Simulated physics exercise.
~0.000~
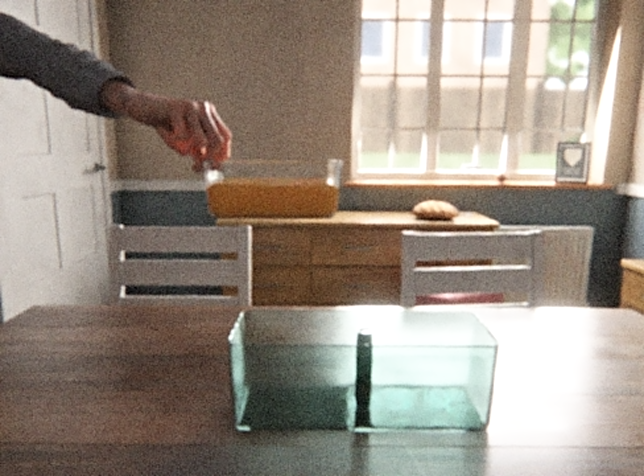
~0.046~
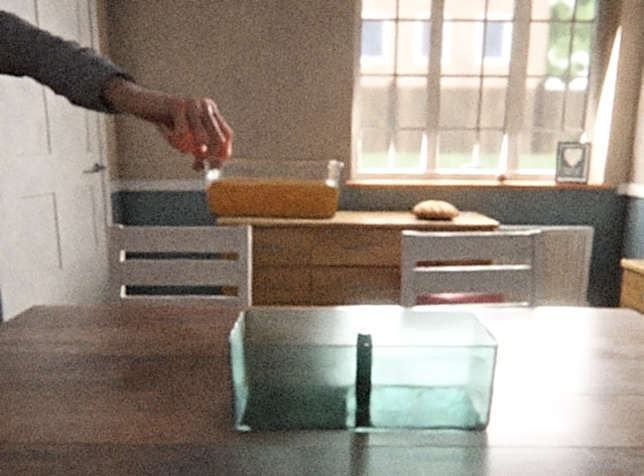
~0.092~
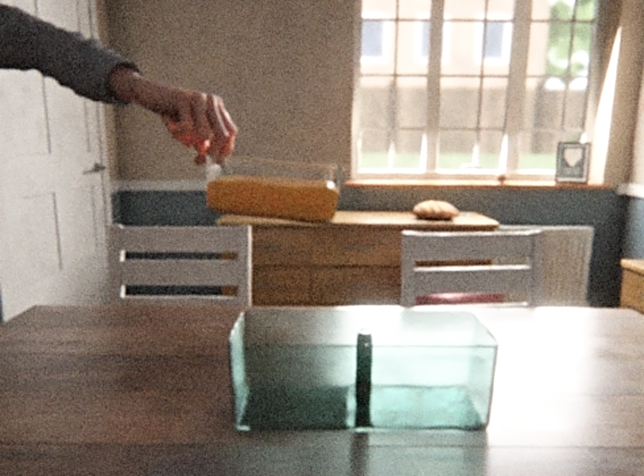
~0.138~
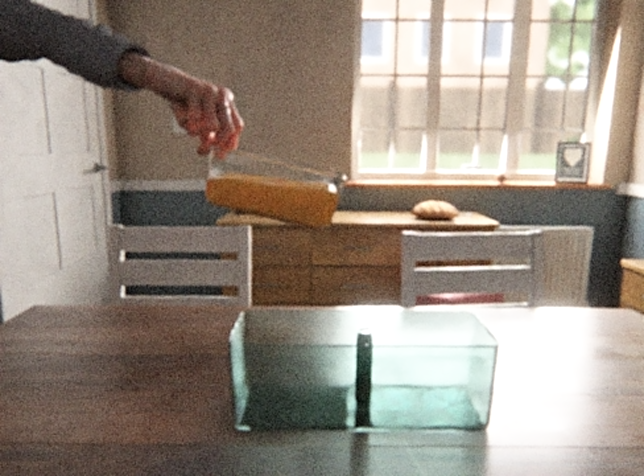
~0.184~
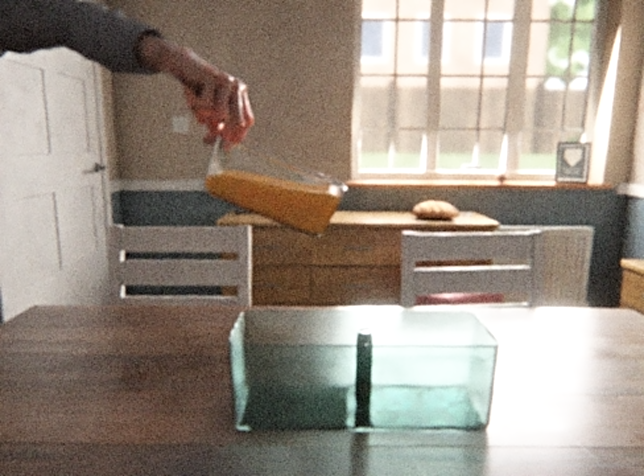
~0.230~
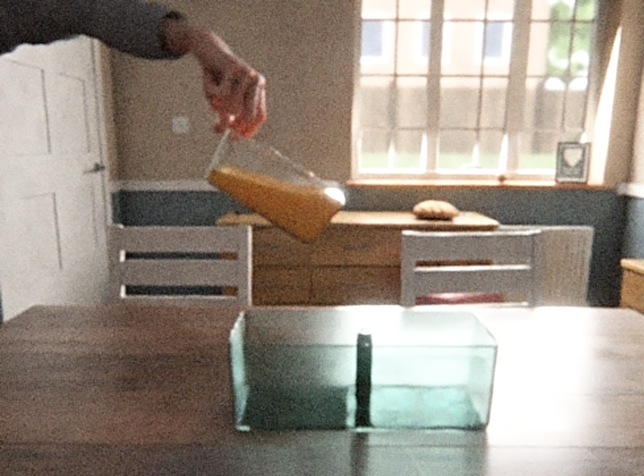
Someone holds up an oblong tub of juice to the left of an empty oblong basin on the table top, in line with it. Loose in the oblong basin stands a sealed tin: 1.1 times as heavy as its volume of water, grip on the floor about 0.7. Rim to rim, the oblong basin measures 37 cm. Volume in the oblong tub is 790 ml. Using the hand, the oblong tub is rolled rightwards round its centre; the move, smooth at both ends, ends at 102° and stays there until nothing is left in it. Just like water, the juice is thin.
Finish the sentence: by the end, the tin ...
By the end, the tin is still upright.
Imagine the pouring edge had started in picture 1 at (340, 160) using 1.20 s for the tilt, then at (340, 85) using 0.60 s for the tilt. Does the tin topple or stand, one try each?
Run one: It does not tip. Run two: It does not tip.
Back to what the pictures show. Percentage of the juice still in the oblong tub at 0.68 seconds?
2 per cent or thereabouts.
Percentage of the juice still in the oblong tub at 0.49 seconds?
Fraction remaining: Approx. 14 per cent.
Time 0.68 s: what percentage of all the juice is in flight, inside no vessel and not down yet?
Estimate: About 6 in a hundred.
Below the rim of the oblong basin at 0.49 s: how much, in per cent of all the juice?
Around 16%.
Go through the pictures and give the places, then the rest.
In the first picture, tilt 0°; pouring edge (340, 162); surface from (216, 182) to (336, 182); the oblong basin's rim runs from (236, 327) to (486, 329); the tin's top is at (365, 334).
In the second picture, tilt 1°; pouring edge (340, 164); surface from (216, 181) to (337, 183).
In the third picture, tilt 6°; pouring edge (342, 169); surface from (217, 178) to (337, 185).
In the fourth picture, tilt 13°; pouring edge (343, 177); surface from (217, 176) to (338, 187).
In the fifth picture, tilt 22°; pouring edge (343, 188); surface from (216, 173) to (339, 190).
In the sixth picture, tilt 33°; pouring edge (342, 201); surface from (216, 169) to (343, 194).
By 0.49 s the tilt is 94° and 14 per cent is still to pour; the tin stands where it began.
By 0.68 s the tilt is 102° and 2 per cent is still to pour; the tin stands where it began.
By 0.88 s the tilt is 102° and 0 per cent is still to pour; the tin stands where it began.
By 1.10 s the tilt is 102° and 0 per cent is still to pour; the tin stands where it began.
At rest the tin stands where it began.
